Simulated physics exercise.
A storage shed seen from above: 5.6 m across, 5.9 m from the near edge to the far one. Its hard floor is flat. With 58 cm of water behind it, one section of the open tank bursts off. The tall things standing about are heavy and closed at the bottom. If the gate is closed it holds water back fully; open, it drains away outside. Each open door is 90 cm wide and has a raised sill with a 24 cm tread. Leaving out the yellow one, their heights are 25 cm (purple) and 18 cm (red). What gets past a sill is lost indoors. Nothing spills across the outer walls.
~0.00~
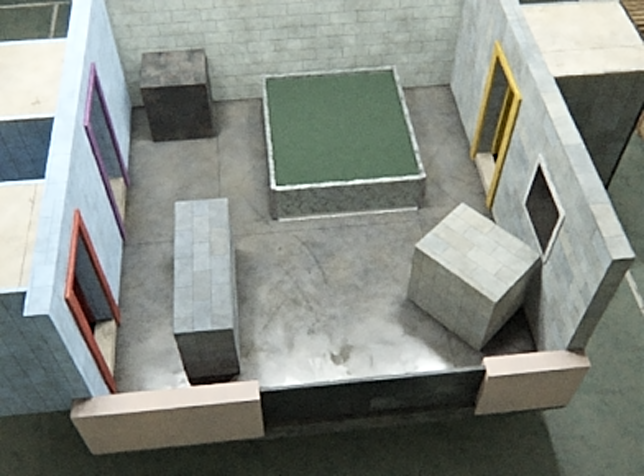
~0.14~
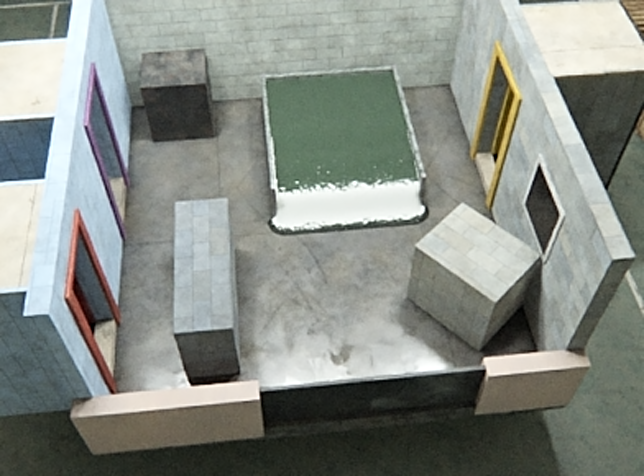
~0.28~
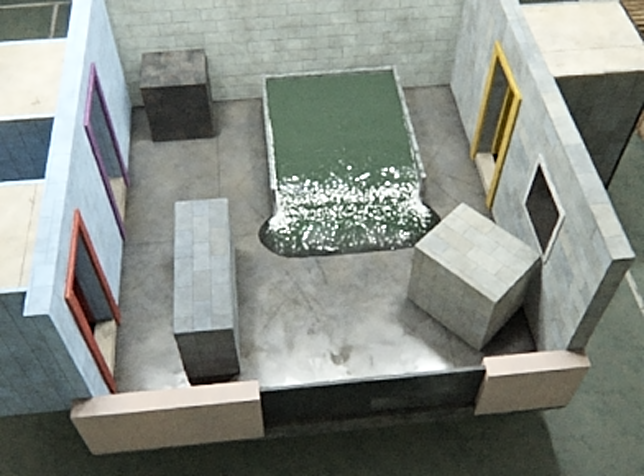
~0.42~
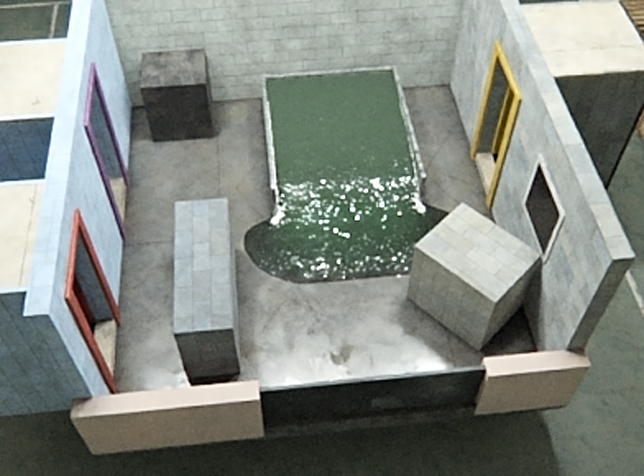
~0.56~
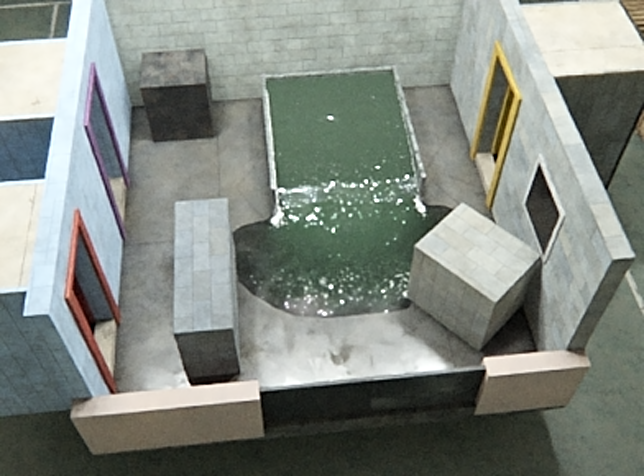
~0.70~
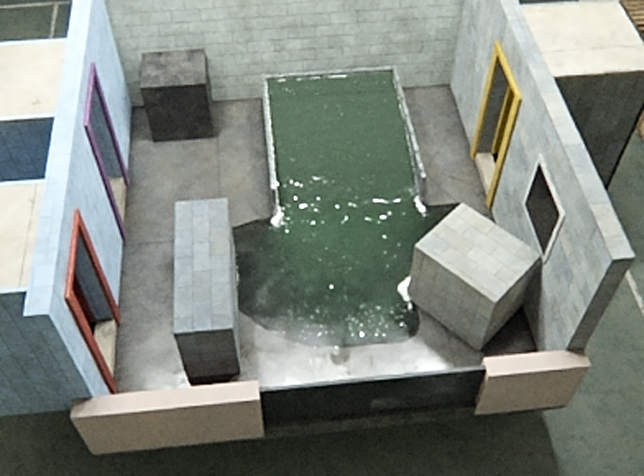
Green water bursts through the front of an open tank and spreads across the grey floor between blocks.
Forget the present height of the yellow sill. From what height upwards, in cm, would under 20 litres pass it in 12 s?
It would have to be roughly 6.5 cm high.
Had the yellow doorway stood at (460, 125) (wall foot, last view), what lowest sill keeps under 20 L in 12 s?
About 9.5 cm.
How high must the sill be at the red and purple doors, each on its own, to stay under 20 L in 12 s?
Roughly 17 cm at red and 11.0 cm at purple.
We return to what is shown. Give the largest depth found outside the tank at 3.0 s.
Roughly 42 cm.
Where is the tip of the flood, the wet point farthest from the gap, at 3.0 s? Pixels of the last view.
Around (111, 426).
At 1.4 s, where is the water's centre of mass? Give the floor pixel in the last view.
At about (343, 198).
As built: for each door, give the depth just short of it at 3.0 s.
In cm: Purple 0, yellow 5, red 18.
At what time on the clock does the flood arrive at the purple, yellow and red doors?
Arrival: Purple 3.8 s, yellow 2.4 s, red 2.4 s.
After 1.4 s water covers 40 % of the floor, deepest (40 cm) near (369, 400); it has not reached the yellow door.
After 3.0 s water covers 55 % of the floor, deepest (42 cm) near (126, 424); 5 cm at the yellow door, 0 litres in over its 15 cm sill.
After 12.0 s water covers 100 % of the floor, deepest (15 cm) near (185, 144); 10 cm at the yellow door, 0 litres in over its 15 cm sill.
At the yellow door as built, the water arrived by 2.4 s and peaked near 10 cm at 12.0 s.
With a sill of 5.5 cm, 33 litres would have come in within the 12 s; with 8 cm, 8 litres. So under 20 litres takes about 6.5 cm.
